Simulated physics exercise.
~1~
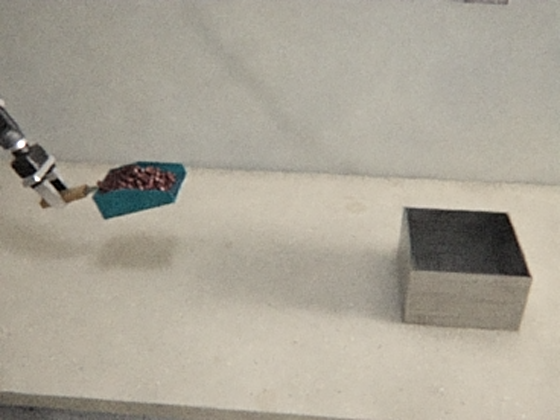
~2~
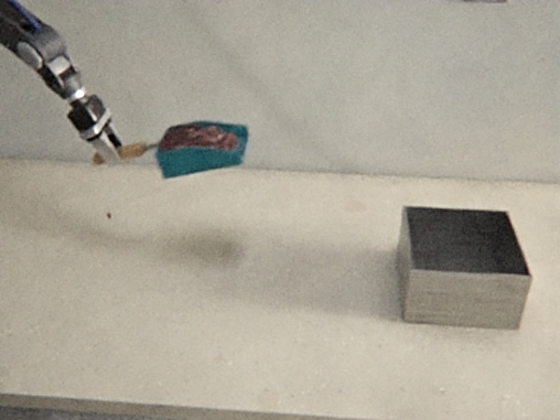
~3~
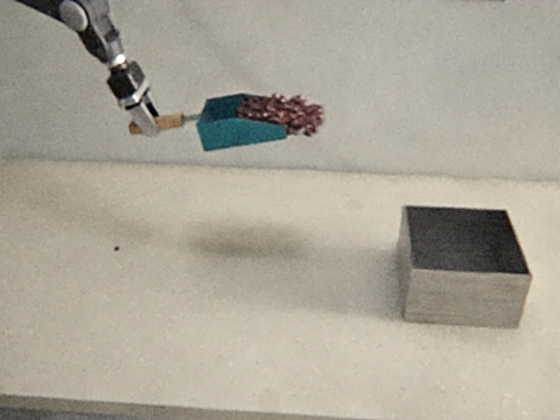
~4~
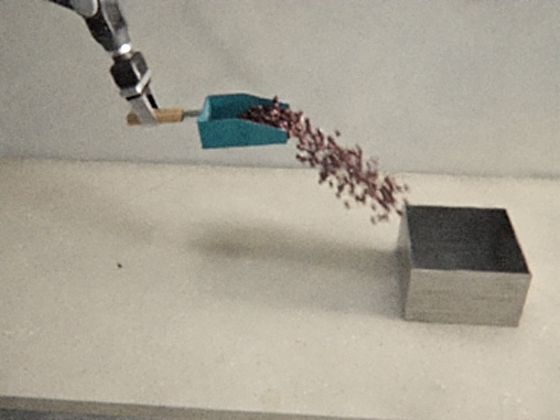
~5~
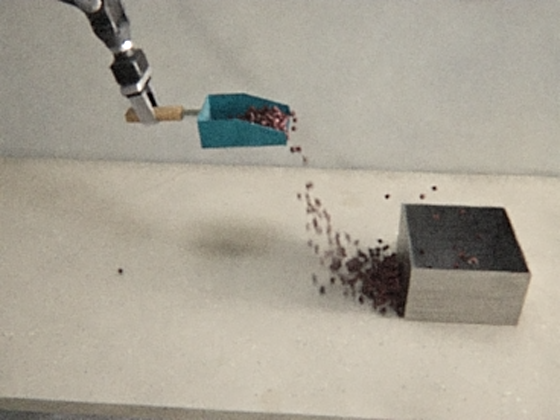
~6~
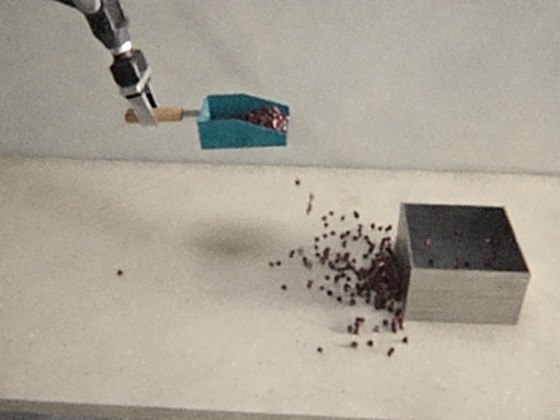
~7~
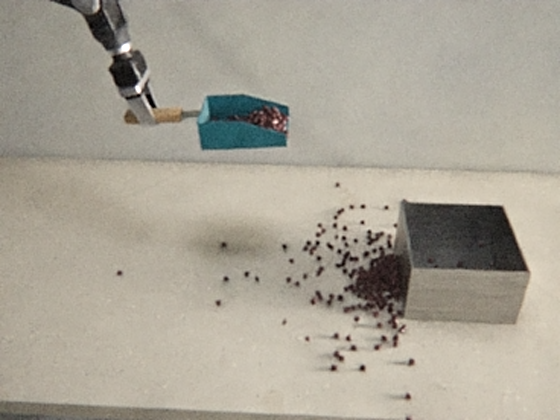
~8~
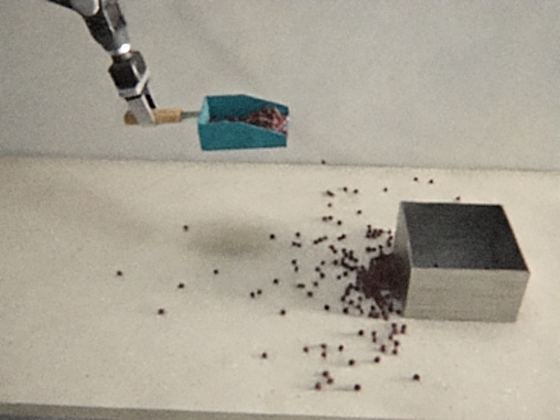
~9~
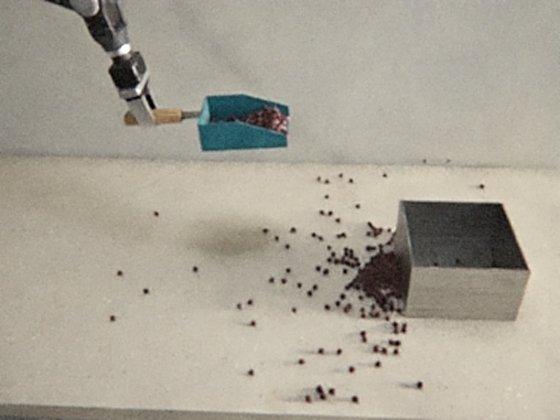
Dark reddish beads flew off a teal scoop as a robot arm swung it up and to the right, but most fell short of the open metal box, scattering across the table and piling against its side while some stayed in the scoop.
